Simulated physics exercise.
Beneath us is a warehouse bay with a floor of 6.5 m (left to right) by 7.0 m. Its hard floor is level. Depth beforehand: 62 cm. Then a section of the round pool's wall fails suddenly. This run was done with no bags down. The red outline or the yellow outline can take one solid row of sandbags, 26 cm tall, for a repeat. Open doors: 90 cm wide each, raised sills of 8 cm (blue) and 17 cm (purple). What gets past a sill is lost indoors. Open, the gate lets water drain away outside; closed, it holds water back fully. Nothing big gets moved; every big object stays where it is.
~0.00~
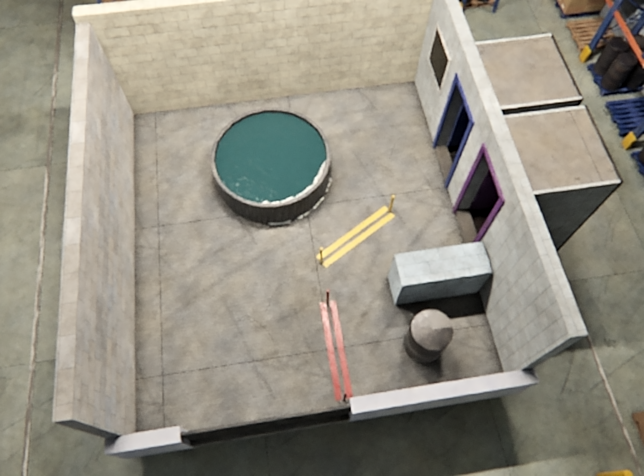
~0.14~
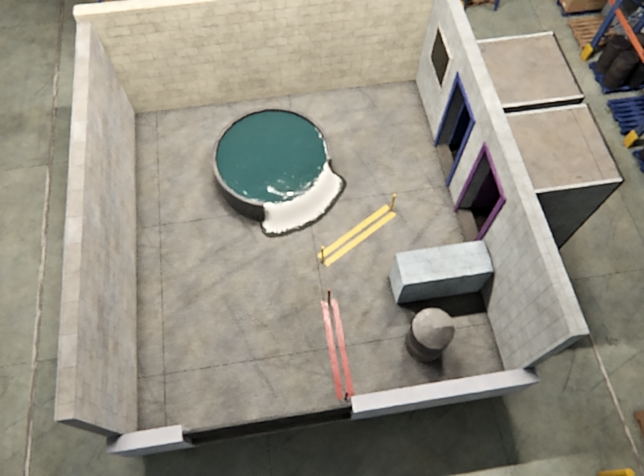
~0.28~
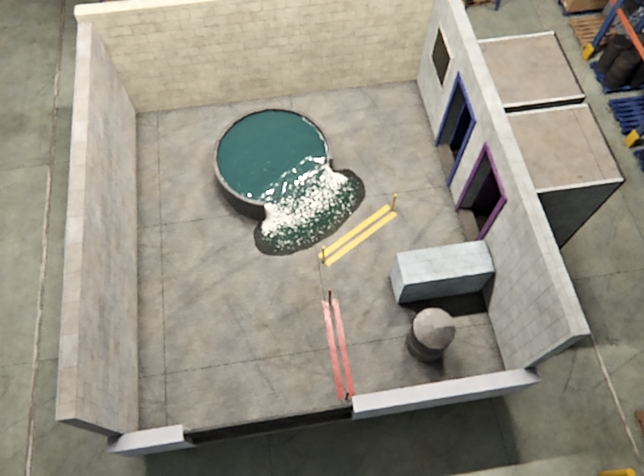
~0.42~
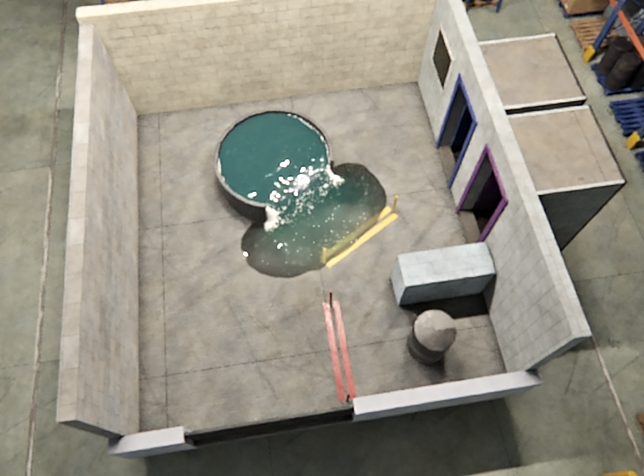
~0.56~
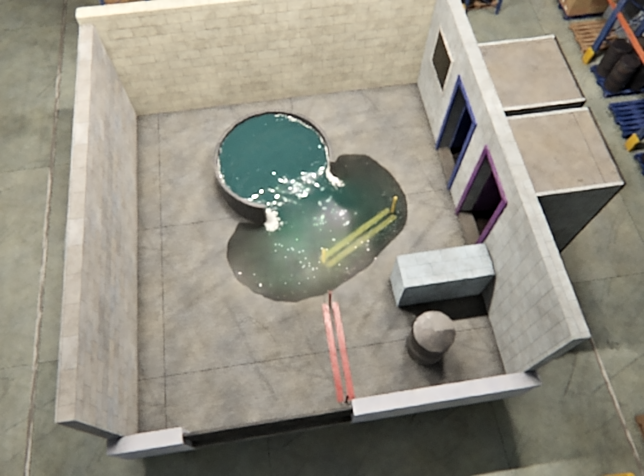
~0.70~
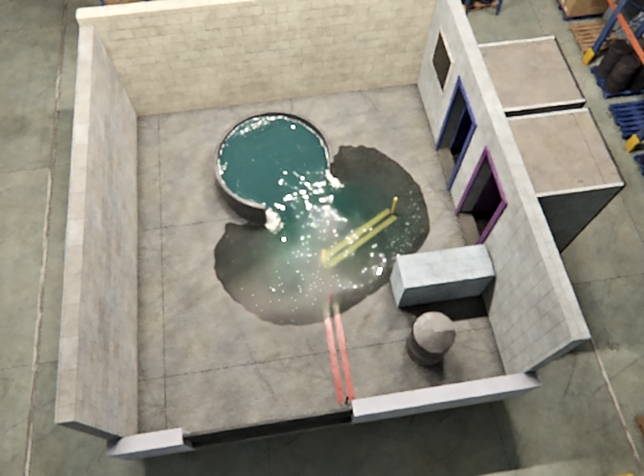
Dark green water bursts from the lower right side of a round pool in a grey-walled, open-topped room inside a warehouse, seen from a fixed viewpoint high above. Yellow and red strips mark the floor, with a pale box and rounded grey object at right near blue- and purple-edged doorways. White foam pours out first, then the water fans across the floor, covers the yellow strips and reaches the red ones.
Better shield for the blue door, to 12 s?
Red outline.
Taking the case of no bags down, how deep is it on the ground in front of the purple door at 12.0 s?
Roughly 4.0 centimetres.
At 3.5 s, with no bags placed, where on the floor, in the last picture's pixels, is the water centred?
Centre of the water: Close to (342, 264).
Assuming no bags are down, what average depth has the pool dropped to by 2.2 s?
About 25 cm on average.
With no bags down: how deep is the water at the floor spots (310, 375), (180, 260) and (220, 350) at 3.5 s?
Depths in the order given: 16 cm, 0 cm, 1 cm.
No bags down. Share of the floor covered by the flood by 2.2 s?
Roughly 45 per cent.
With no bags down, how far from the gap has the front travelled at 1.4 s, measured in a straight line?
About 4.0 metres.
After 1.4 s water covers 40 % of the floor and is deepest (30 cm) near (465, 262) in the run without bags; in at the blue door, 0 L with no bags, 0 L with the row on red, 2 L on yellow.
After 2.2 s water covers 45 % of the floor and is deepest (37 cm) near (465, 262) in the run without bags; in at the blue door, 0 L with no bags, 0 L with the row on red, 34 L on yellow.
After 3.5 s water covers 50 % of the floor and is deepest (24 cm) near (501, 383) in the run without bags; in at the blue door, 1 L with no bags, 1 L with the row on red, 91 L on yellow.
After 7.0 s water covers 90 % of the floor and is deepest (14 cm) near (182, 434) in the run without bags; in at the blue door, 2 L with no bags, 2 L with the row on red, 121 L on yellow.
After 12.0 s water covers 100 % of the floor and is deepest (14 cm) near (258, 105) in the run without bags; in at the blue door, 2 L with no bags, 2 L with the row on red, 121 L on yellow.
